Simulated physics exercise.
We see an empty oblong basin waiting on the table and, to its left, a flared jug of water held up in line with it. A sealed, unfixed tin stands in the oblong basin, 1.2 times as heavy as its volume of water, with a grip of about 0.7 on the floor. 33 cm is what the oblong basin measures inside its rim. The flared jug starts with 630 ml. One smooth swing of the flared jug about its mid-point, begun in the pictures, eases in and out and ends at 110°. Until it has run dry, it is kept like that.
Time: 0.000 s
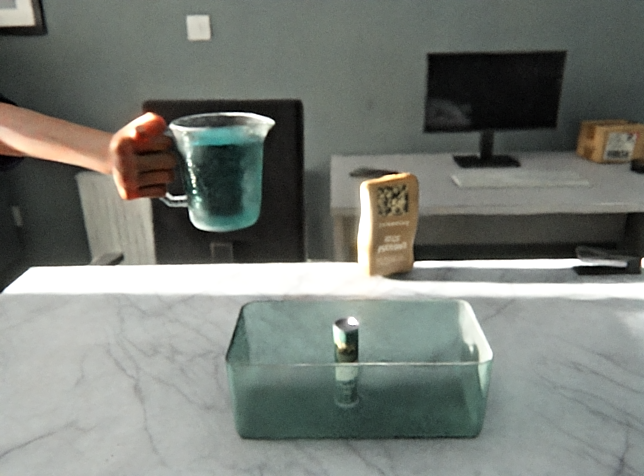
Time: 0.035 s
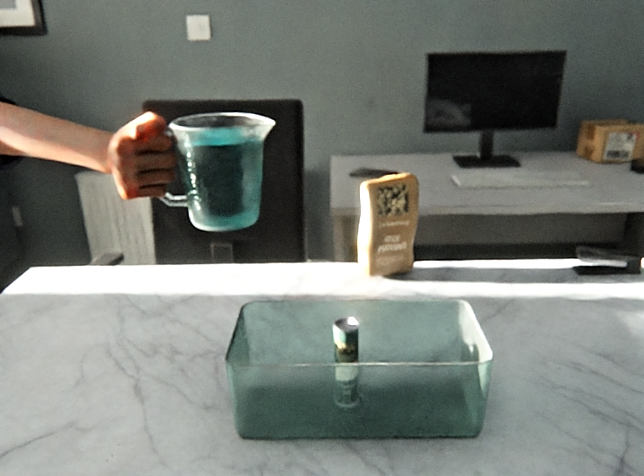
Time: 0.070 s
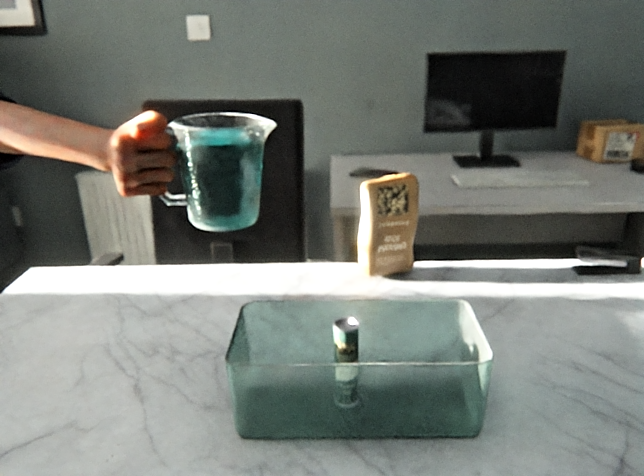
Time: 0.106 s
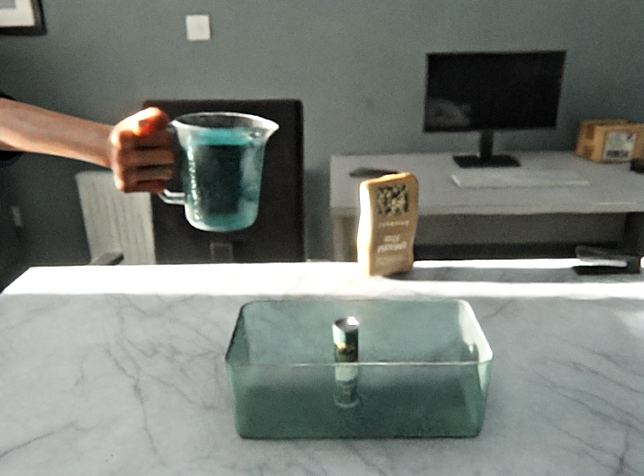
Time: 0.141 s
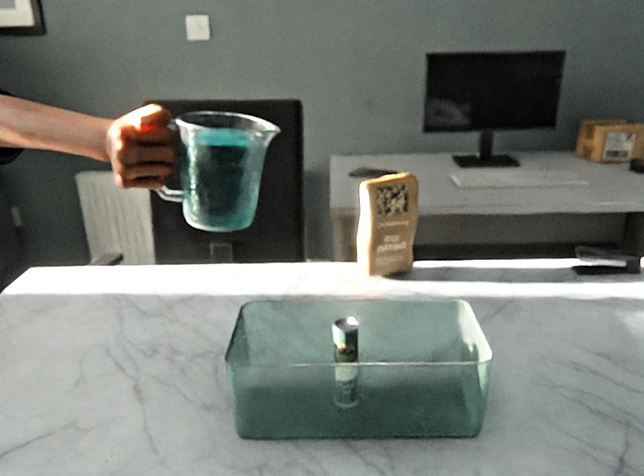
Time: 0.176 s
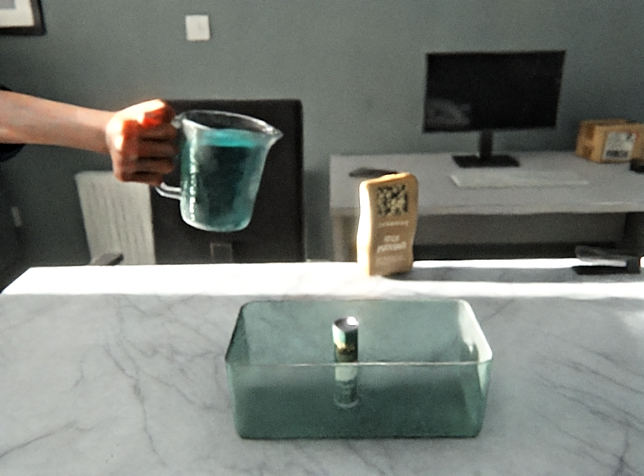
Hand holding a flared jug of blue-green water, tilting it slightly to the right above a table with an oblong basin.
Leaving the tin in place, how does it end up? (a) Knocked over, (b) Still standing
(a) Knocked over.
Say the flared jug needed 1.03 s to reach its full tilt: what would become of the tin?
Then the tin does not tip.
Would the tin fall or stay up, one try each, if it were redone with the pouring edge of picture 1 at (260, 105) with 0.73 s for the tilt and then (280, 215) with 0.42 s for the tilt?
Trial 1 - tin tips; trial 2 - tin tips.
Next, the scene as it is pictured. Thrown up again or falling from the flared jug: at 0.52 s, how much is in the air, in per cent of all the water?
Roughly 26 percent.
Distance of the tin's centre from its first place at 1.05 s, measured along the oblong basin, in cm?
Close to 4 cm.
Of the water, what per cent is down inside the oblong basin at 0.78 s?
46 %, more or less.
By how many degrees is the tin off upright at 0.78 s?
0°.
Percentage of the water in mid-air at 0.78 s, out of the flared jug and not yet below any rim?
Airborne share: Near 34 %.
By 0.52 s the tilt is 76° and 74 per cent is still to pour; the tin stands where it began.
By 0.78 s the tilt is 109° and 18 per cent is still to pour; the tin stands where it began.
By 1.05 s the tilt is 110° and 0 per cent is still to pour; the tin leans 35°.
By 1.34 s the tilt is 110° and 0 per cent is still to pour; the tin lies on its side.
At rest the tin lies on its side.
